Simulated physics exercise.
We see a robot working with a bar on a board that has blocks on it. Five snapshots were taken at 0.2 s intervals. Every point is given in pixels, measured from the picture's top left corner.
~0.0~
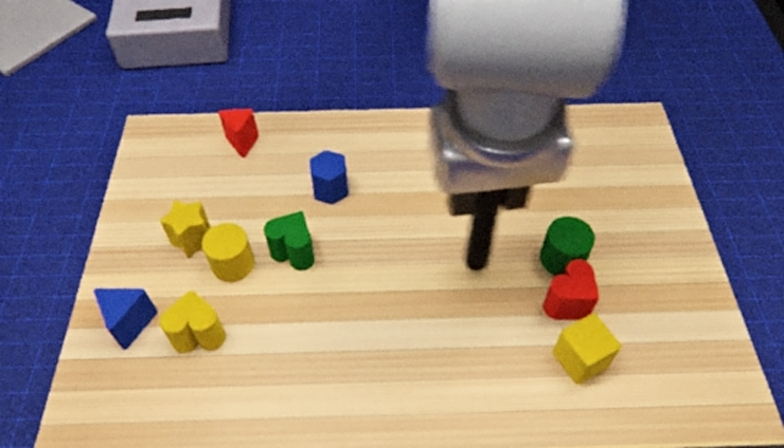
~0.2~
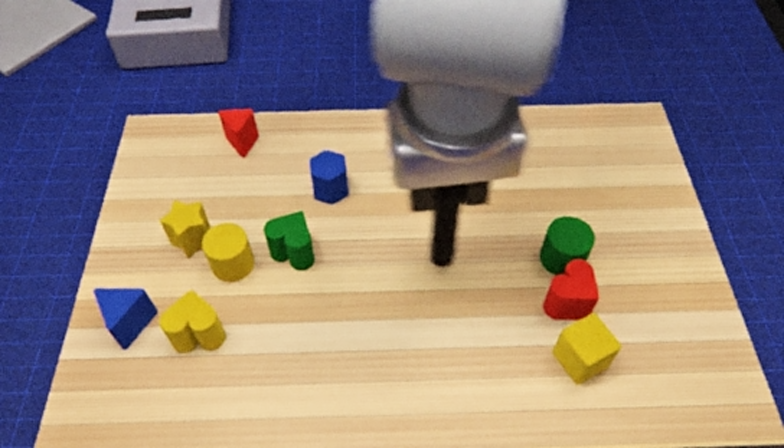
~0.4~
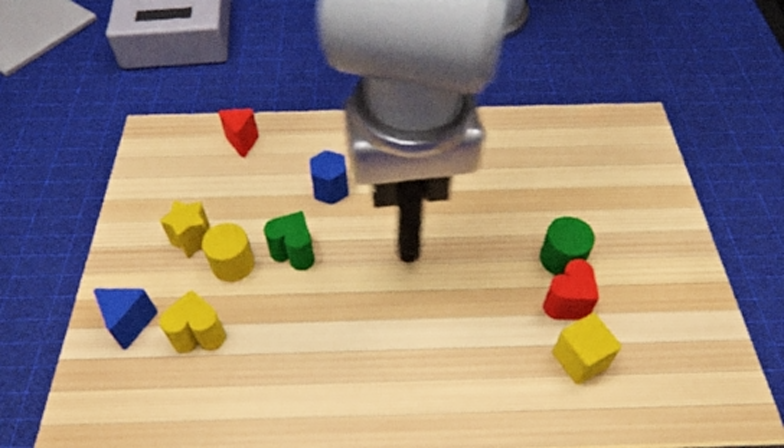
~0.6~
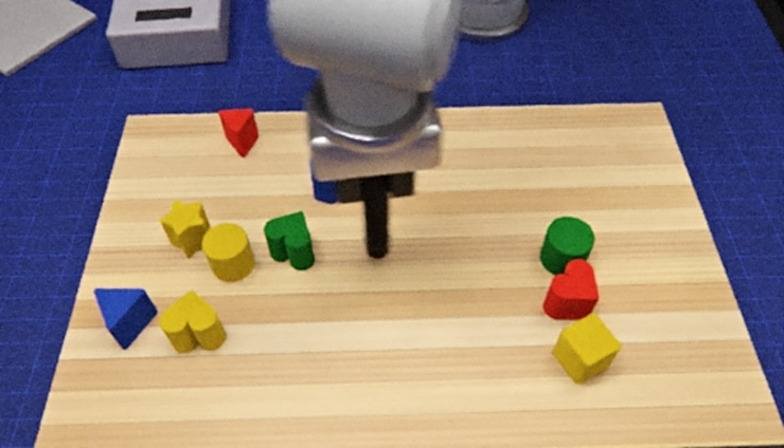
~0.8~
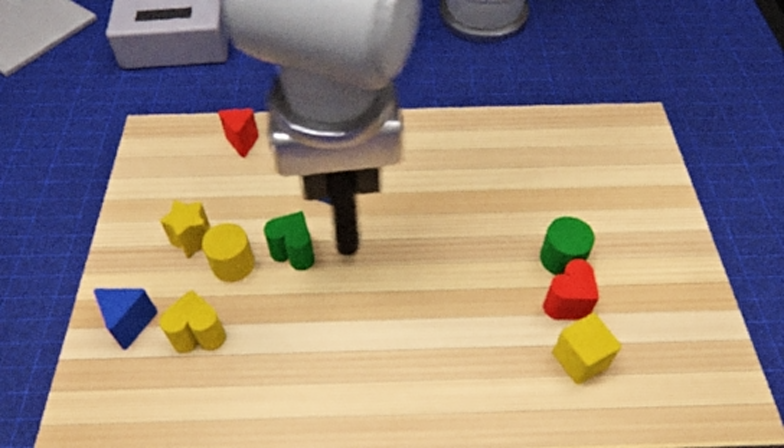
A grey-and-white robot arm holding a dark upright bar works over a striped wooden board on a blue surface, seen from above at a fixed angle. Yellow, green and blue blocks and a red one sit at the left and upper left, with green, red and yellow blocks at the right. The arm slides the bar steadily left toward the green heart, covering the blue hexagon, while the blocks stay still.
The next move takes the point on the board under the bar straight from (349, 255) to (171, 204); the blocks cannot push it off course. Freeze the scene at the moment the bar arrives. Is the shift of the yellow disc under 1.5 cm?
No.
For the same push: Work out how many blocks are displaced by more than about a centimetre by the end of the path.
The push moves two blocks more than 1 cm.
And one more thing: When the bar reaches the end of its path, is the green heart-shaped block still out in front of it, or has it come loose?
Prediction: Slipped aside.
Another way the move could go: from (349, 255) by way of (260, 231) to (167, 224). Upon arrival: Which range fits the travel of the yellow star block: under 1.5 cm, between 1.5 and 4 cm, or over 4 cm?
1.5 to 4 cm.
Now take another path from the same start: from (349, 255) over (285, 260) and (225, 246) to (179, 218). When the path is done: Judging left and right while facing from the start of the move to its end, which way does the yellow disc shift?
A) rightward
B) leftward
Letter B.
What follows on the original path. One third of the way, bar at (284, 229); yellow disc at (207, 246); green heart-shaped block at (253, 229), turned 25° anticlockwise.
Two thirds of the way, bar at (224, 212); yellow disc at (197, 253); green heart-shaped block at (241, 230), turned 50° anticlockwise.
At the end, bar at (167, 195); yellow star block at (179, 216), turned 15° anticlockwise; yellow disc at (197, 253); green heart-shaped block at (241, 230), turned 50° anticlockwise; blue hexagon still.
